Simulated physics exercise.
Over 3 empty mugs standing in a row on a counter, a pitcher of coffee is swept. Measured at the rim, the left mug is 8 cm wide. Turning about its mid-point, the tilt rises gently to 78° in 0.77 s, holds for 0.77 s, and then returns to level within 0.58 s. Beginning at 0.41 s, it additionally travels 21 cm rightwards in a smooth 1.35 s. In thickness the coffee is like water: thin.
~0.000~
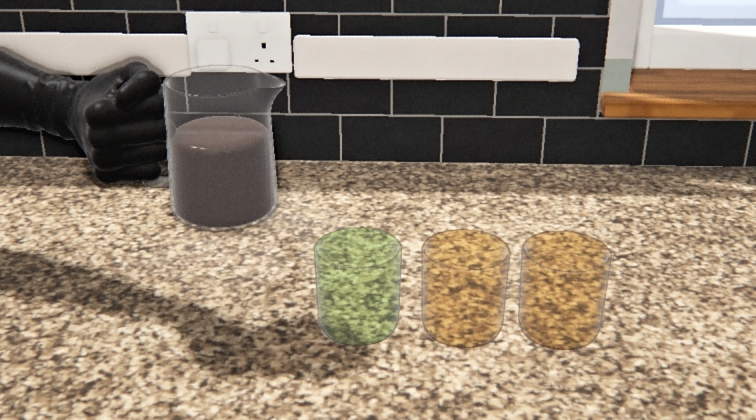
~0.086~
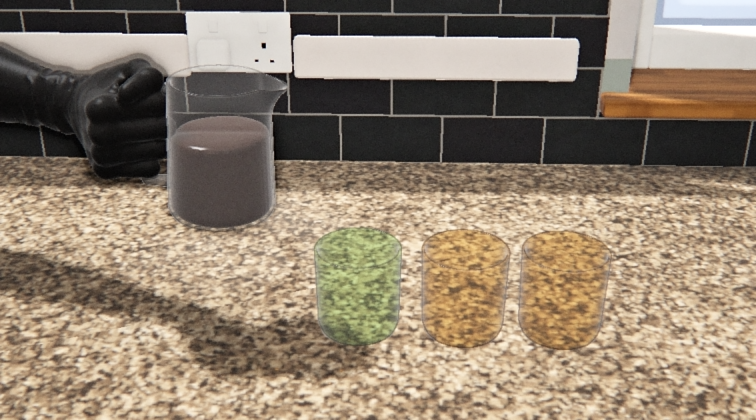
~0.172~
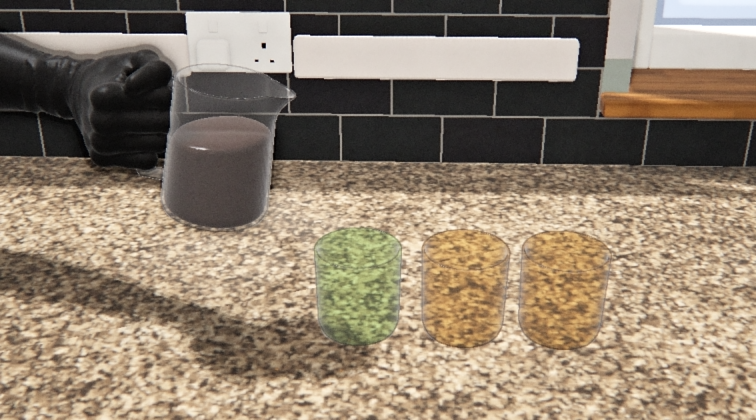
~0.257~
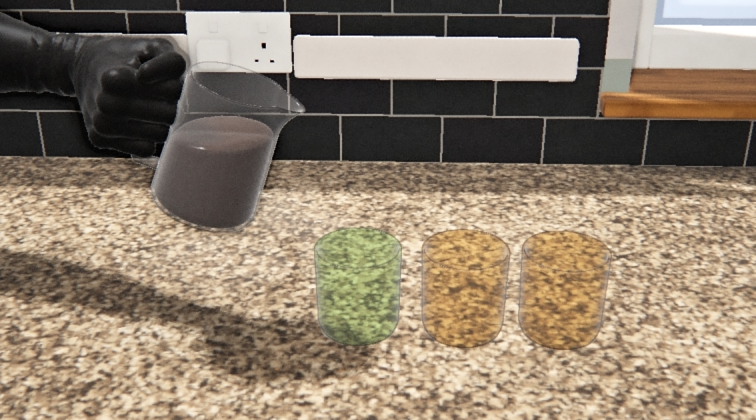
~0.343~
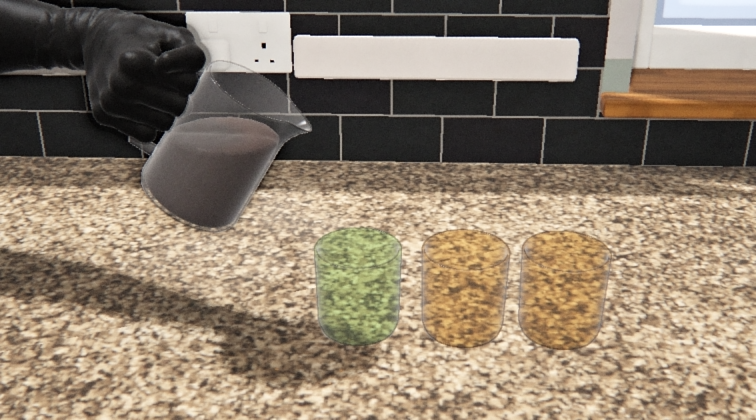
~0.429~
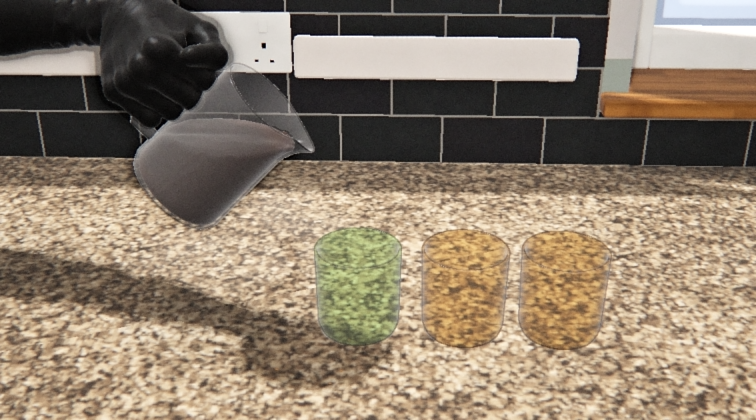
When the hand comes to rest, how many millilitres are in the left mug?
About 90 ml.
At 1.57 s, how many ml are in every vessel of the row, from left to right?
I'd put it at some 90 ml left, 190 ml in the middle and 20 ml right.
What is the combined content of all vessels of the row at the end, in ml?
Roughly 340 ml in total.
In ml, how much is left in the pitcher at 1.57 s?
Liquid remaining: Approx. 180 ml.
By 0.88 s the tilt is 78° and from the left they hold 90 ml, 0 ml, 0 ml, the pitcher 400 ml, and 0 ml is on the counter.
By 1.22 s the tilt is 78° and from the left they hold 90 ml, 150 ml, 0 ml, the pitcher 260 ml, and 75 ml is on the counter.
By 1.57 s the tilt is 78° and from the left they hold 90 ml, 190 ml, 25 ml, the pitcher 185 ml, and 100 ml is on the counter.
By 1.95 s the tilt is 16° and from the left they hold 90 ml, 190 ml, 60 ml, the pitcher 165 ml, and 100 ml is on the counter.
At rest from the left they hold 90 ml, 190 ml, 60 ml, the pitcher 165 ml, and 100 ml is on the counter.
